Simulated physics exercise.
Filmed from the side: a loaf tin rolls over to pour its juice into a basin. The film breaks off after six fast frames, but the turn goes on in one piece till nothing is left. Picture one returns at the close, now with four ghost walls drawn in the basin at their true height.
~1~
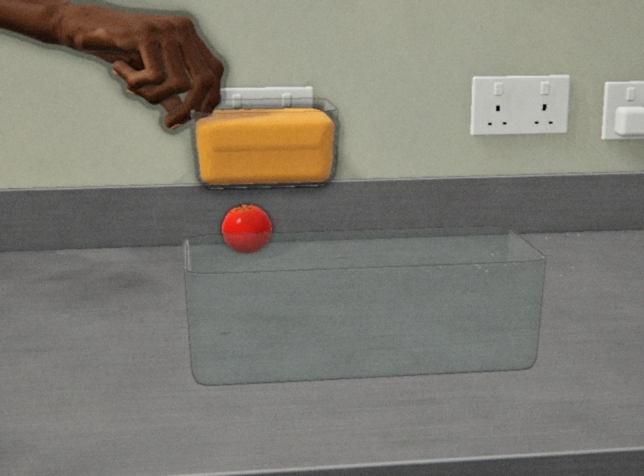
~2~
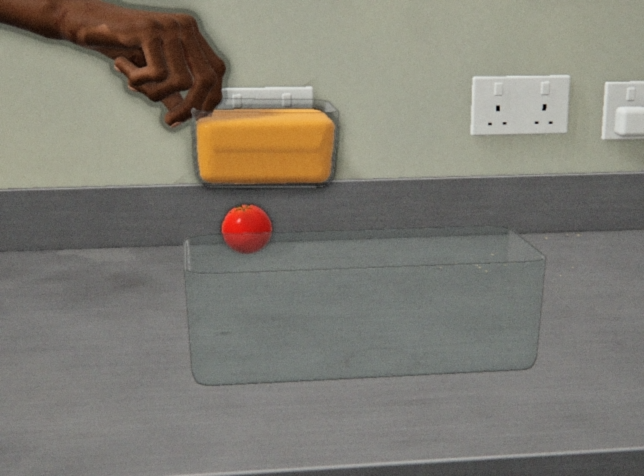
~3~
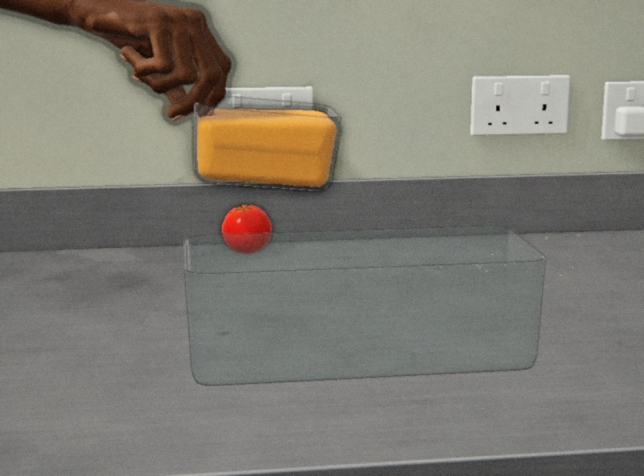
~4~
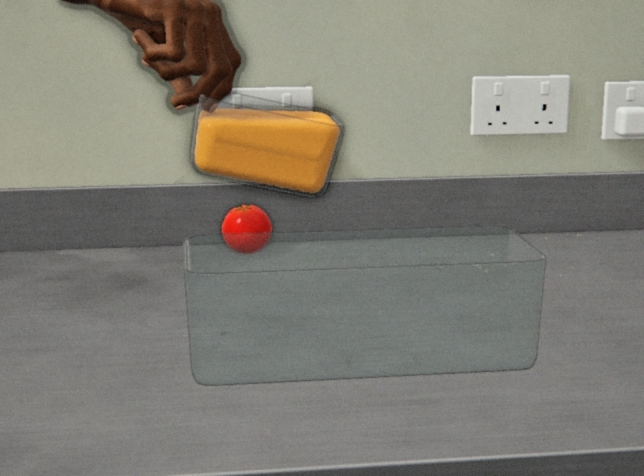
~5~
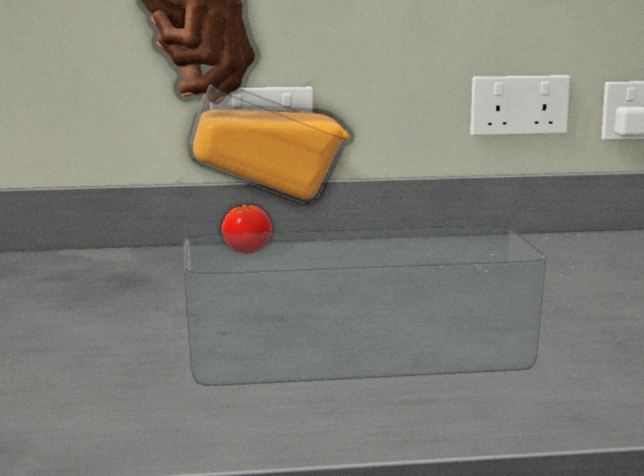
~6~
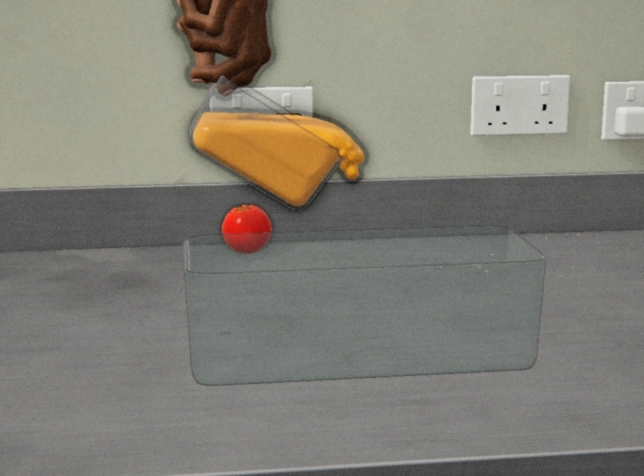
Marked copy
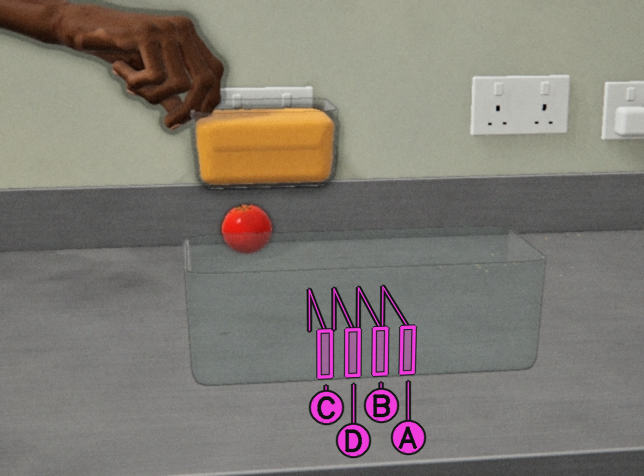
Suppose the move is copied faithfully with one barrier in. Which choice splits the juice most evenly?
The best place is A.
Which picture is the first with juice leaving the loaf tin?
Picture 5.
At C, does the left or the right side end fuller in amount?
The right side.
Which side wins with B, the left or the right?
The right one.
On the marked copy, A at (408, 381); B at (381, 383); C at (326, 385); D at (353, 384).
If A is chosen, about 46 % ends left of the wall and 54 % right of it.
If B is chosen, about 26 % ends left of the wall and 73 % right of it.
If C is chosen, about 6 % ends left of the wall and 94 % right of it.
If D is chosen, about 11 % ends left of the wall and 88 % right of it.
